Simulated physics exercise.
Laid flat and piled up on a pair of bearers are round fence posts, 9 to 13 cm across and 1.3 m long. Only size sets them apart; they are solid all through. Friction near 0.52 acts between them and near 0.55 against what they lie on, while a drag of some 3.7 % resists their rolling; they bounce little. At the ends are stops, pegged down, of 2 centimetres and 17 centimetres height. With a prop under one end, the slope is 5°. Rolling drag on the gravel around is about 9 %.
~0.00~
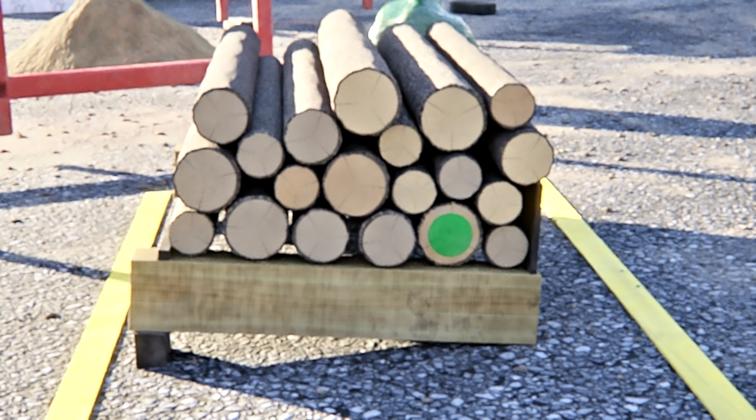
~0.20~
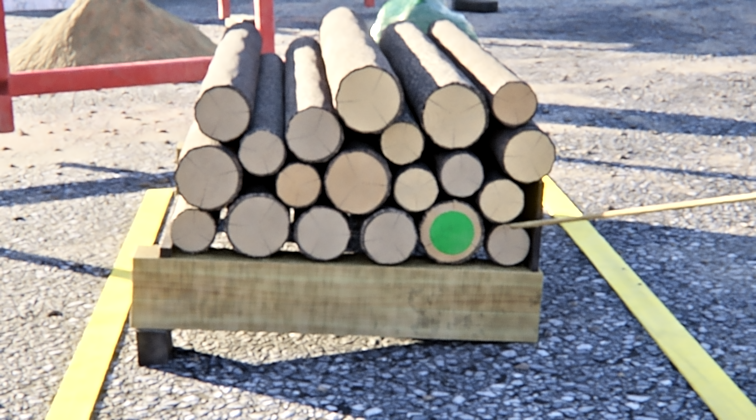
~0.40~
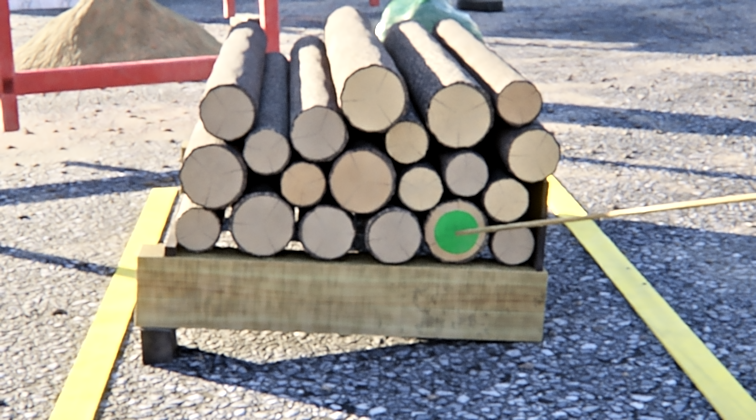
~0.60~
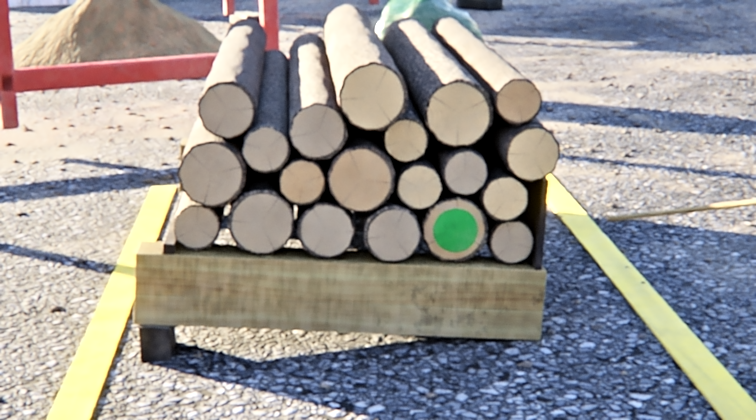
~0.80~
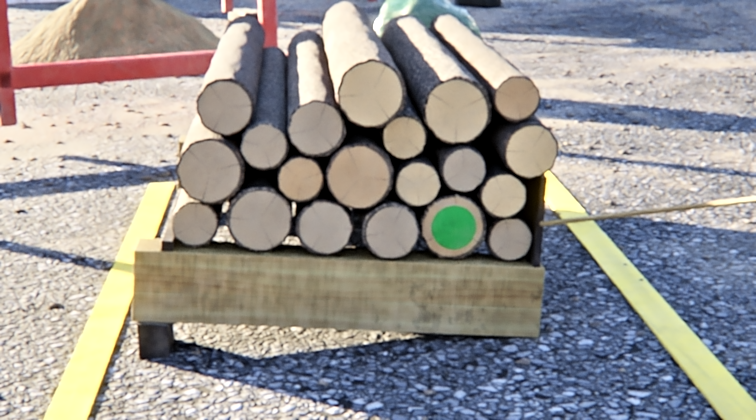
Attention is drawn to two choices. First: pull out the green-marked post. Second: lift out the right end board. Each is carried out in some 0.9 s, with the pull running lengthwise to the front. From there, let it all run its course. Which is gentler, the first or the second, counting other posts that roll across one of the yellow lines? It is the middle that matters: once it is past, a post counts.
Count says the first: 0 to 10.
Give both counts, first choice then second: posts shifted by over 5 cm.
The count is 0 for the first choice and 20 for the second.
First choice, 1.05 s in, 0 now displaced over 5 cm; not one across the yellow lines.
First choice, at rest by 1.3 s, 0 moved over 5 cm; not one across the yellow lines; top of the pile 54 cm high, from 55 cm.
Second choice, 1.61 s in, 17 now displaced over 5 cm; 2 across the right yellow line; the one last seen at (510, 240) 28 cm right and 14 cm down.
Second choice, at rest by 4.4 s, 20 moved over 5 cm; 10 across the right yellow line; the one last seen at (510, 240) rolled far off to the right; top of the pile 39 cm high, from 55 cm.
